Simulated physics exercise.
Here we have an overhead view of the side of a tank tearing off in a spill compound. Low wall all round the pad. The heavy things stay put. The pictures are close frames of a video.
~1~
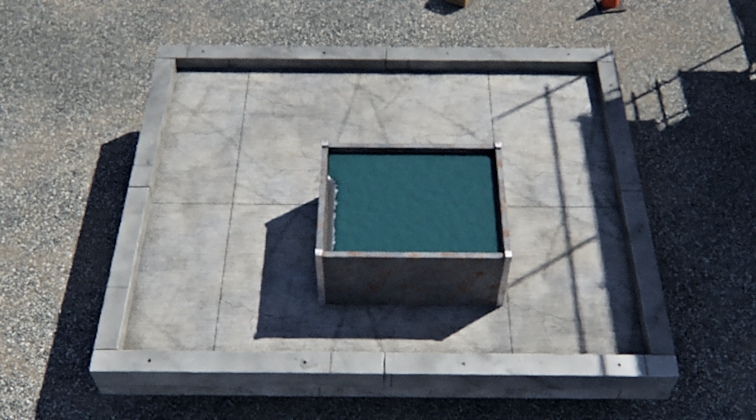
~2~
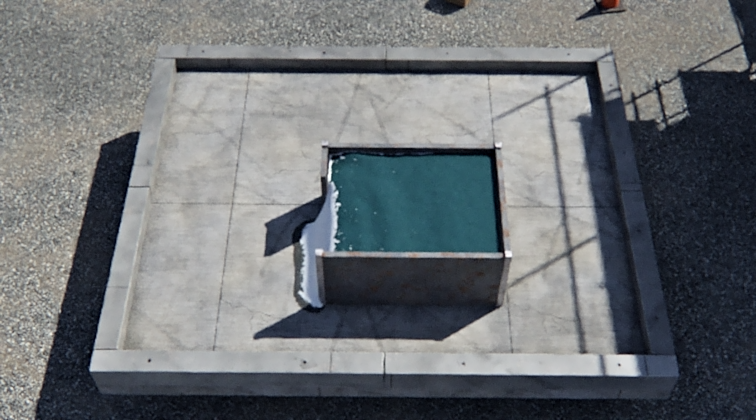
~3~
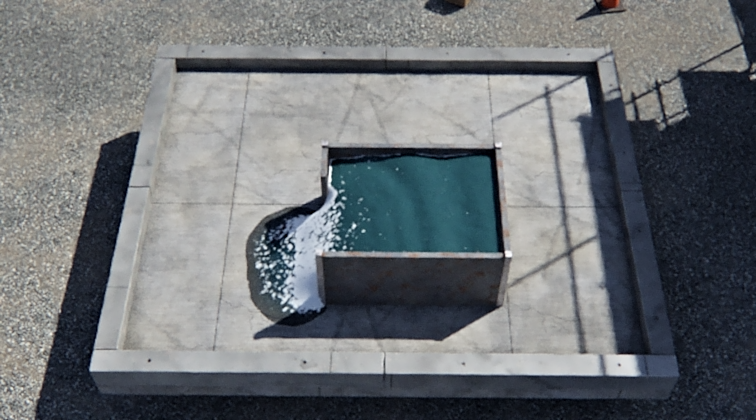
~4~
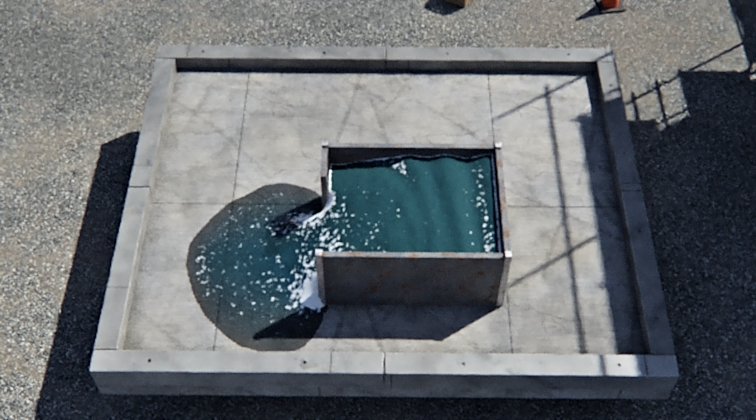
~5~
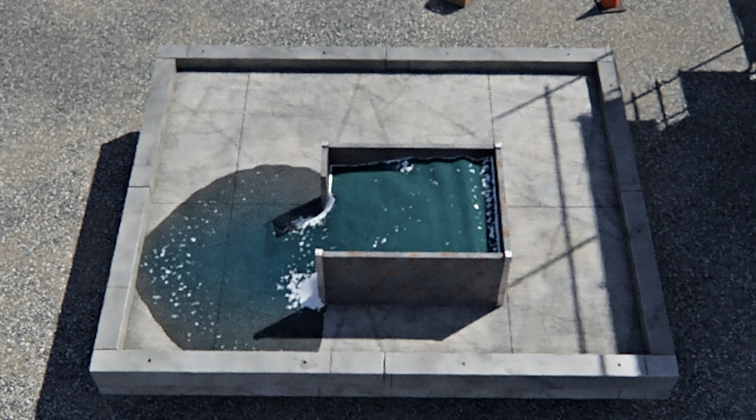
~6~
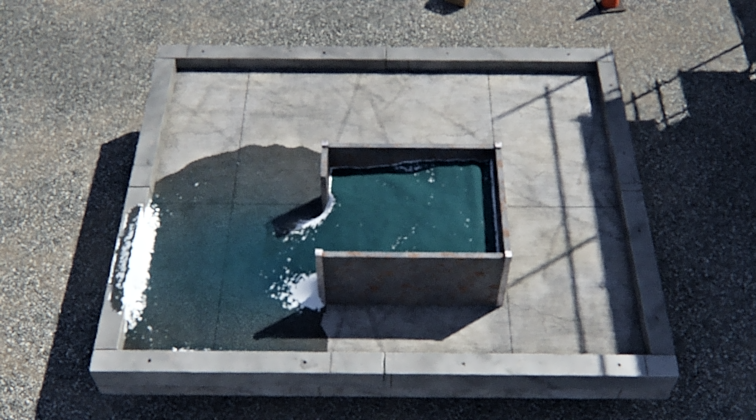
Green water bursts from the tank's left side, spreads across the pad and splashes the left wall.
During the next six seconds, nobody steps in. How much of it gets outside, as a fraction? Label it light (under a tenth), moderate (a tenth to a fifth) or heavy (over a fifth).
Heavy.
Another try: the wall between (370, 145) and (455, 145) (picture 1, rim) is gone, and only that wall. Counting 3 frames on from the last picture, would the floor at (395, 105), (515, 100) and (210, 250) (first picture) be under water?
Taking them as listed, I'd say drenched, drenched and unwetted.
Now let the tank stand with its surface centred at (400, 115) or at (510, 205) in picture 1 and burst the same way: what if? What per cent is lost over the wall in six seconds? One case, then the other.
Note: Try one close to 24 in a hundred, try two close to 20.
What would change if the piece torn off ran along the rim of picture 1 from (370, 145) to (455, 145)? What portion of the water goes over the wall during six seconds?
Estimate: Some 16 in a hundred.
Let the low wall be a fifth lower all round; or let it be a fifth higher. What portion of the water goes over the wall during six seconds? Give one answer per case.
34 and 18 per cent, in that order.
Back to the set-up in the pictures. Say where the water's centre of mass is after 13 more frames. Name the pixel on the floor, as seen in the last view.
Somewhere around (289, 244) in the last view.
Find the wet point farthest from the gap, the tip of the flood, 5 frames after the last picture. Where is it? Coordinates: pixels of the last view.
Point: (177, 78) in the last picture's pixels.
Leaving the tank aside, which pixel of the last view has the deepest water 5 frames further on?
Deepest point: About (123, 357).
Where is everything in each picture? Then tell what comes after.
In the first frame, the open tank at (412, 203) is whole and still.
In the second frame, the front is at (318, 308), out from the gap at (326, 248).
In the third frame, the front is at (256, 237), out from the gap at (327, 249).
In the fourth frame, water pours out at (327, 251) and has run to (201, 241).
In the fifth frame, the front is at (139, 273), out from the gap at (327, 251).
In the sixth frame, water pours out at (327, 250) and has run to (126, 341).
A moment on, water covers 25 % of the floor; the low wall has let 1 % over.
Next, water covers 30 % of the floor; the low wall has let 3 % over.
Then, water covers 35 % of the floor; the low wall has let 18 % over.
Later, water covers 55 % of the floor; the low wall has let 23 % over.
In the end, water covers 75 % of the floor; the low wall has let 23 % over.
